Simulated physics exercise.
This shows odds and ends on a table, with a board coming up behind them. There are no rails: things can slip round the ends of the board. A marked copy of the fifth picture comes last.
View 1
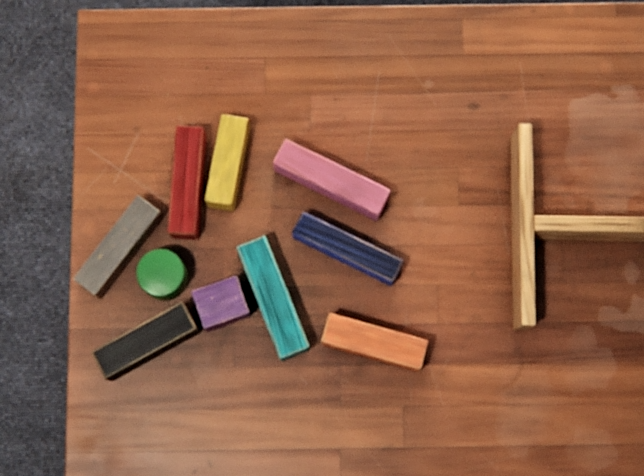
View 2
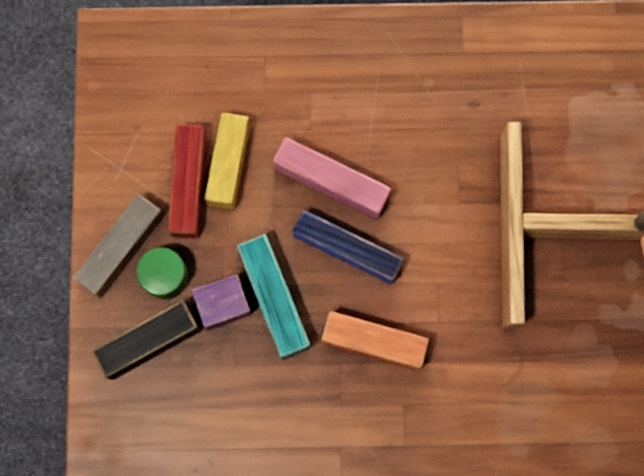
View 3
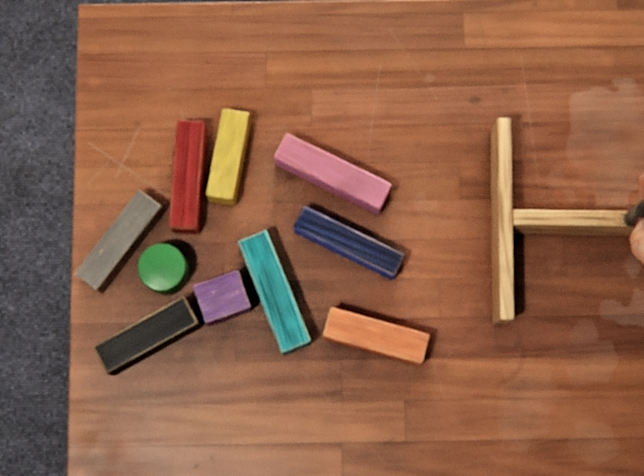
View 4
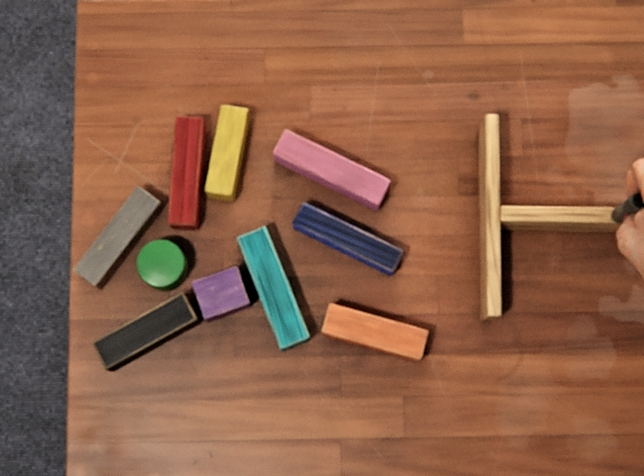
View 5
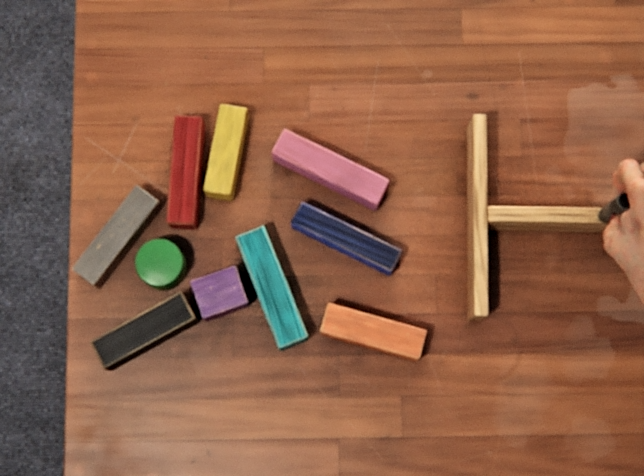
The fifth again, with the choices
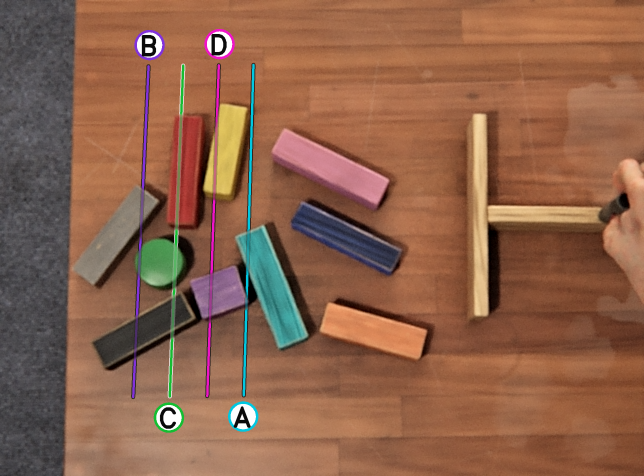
The video shows colourful wooden blocks and a round green piece scattered on a wooden table while a T-shaped wooden board on the right slides slowly left, a hand gripping its handle coming into view; the blocks stay still.
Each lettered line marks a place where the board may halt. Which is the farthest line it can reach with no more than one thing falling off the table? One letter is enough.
At D, and not beyond.
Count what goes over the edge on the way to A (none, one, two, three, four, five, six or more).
In all, none.
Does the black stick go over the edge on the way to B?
Yes.
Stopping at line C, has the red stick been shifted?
Yes.
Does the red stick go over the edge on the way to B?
By then, yes.
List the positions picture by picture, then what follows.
In the first picture, turquoise stick (274, 299); orange bar (374, 343); grey bar (119, 248).
In the second picture, board (516, 221); pink stick (332, 179).
In the third picture, board (505, 217); green tin (164, 269).
In the fourth picture, board (493, 213); purple block (222, 295).
In the fifth picture, board (481, 213); black stick (145, 331); turquoise stick (273, 289); orange bar (373, 332).
On the marked copy, A at (249, 226); B at (141, 227); C at (177, 227); D at (213, 226).
Following D. Soon after the start, board (384, 215); pink stick (317, 168); blue stick (321, 234).
Later, board (289, 216); black stick (141, 334); red stick (173, 172).
In the end, board (215, 217); black stick (75, 353); grey bar (85, 248); none fallen.
As for the rest, A is within the limit but short; B drops five; C drops two.
